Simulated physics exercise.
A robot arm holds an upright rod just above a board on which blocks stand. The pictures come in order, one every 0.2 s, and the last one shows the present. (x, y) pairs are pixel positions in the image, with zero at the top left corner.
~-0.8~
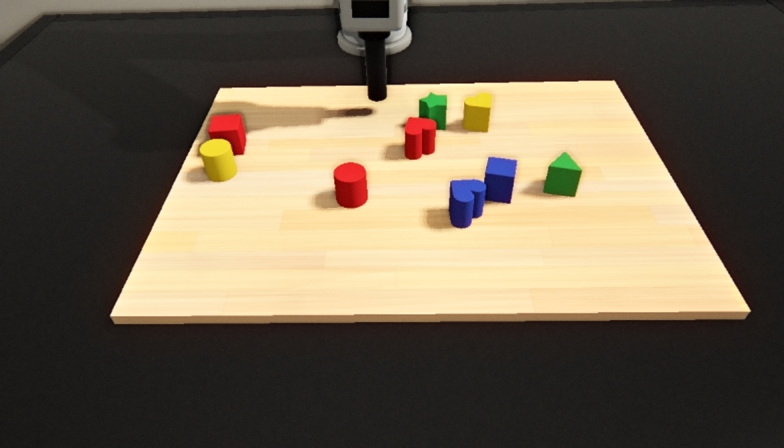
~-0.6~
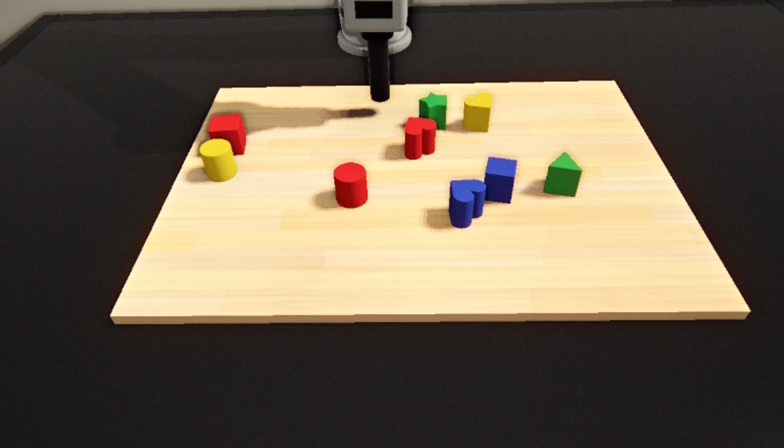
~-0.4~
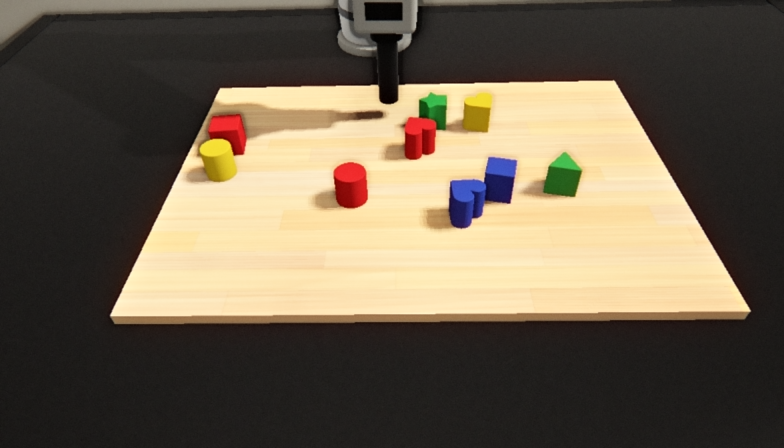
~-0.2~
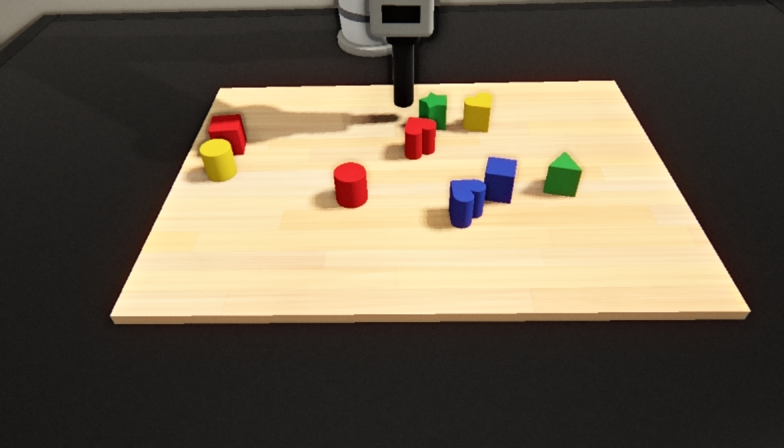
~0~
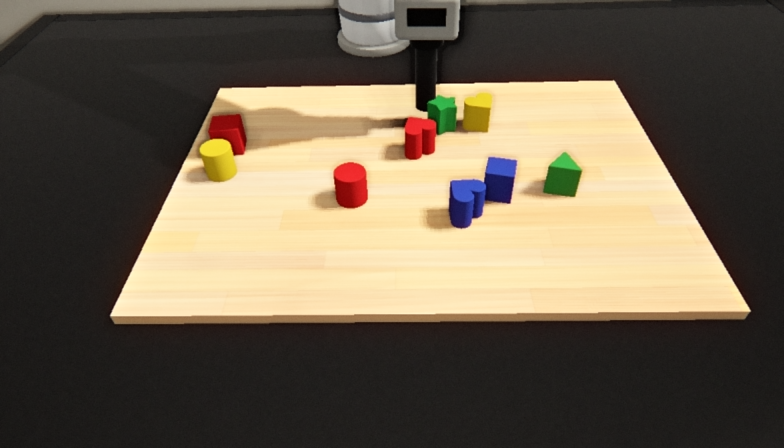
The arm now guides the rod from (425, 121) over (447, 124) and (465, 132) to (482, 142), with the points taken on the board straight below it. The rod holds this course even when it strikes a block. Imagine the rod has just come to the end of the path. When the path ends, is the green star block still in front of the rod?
Short answer: Yes.
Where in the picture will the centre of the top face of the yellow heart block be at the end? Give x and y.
I'd guess (500, 104).
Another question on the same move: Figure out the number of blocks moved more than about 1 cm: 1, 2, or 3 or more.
The answer is two blocks.
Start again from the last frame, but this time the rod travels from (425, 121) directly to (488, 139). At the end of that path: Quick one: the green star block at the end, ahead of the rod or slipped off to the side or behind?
Ahead to the end.
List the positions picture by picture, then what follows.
The first picture shows lower end of the rod (378, 97), tops of blocks, red heart block (419, 125), green star block (434, 99), yellow heart block (480, 100).
The second picture shows rod (380, 98), blocks as before.
The third picture shows rod (389, 100), blocks as before.
The fourth picture shows rod (404, 103), blocks as before.
The fifth picture shows rod (425, 107), red heart block (419, 125), green star block (443, 102), yellow heart block (480, 100).
What follows on the original path. Halfway along, rod (458, 114); green star block (473, 111), turned 20° clockwise; yellow heart block (499, 103), turned 50° anticlockwise.
At the end, rod (483, 128); red heart block not moved; green star block (499, 126), turned 20° clockwise; yellow heart block (500, 104), turned 60° anticlockwise.
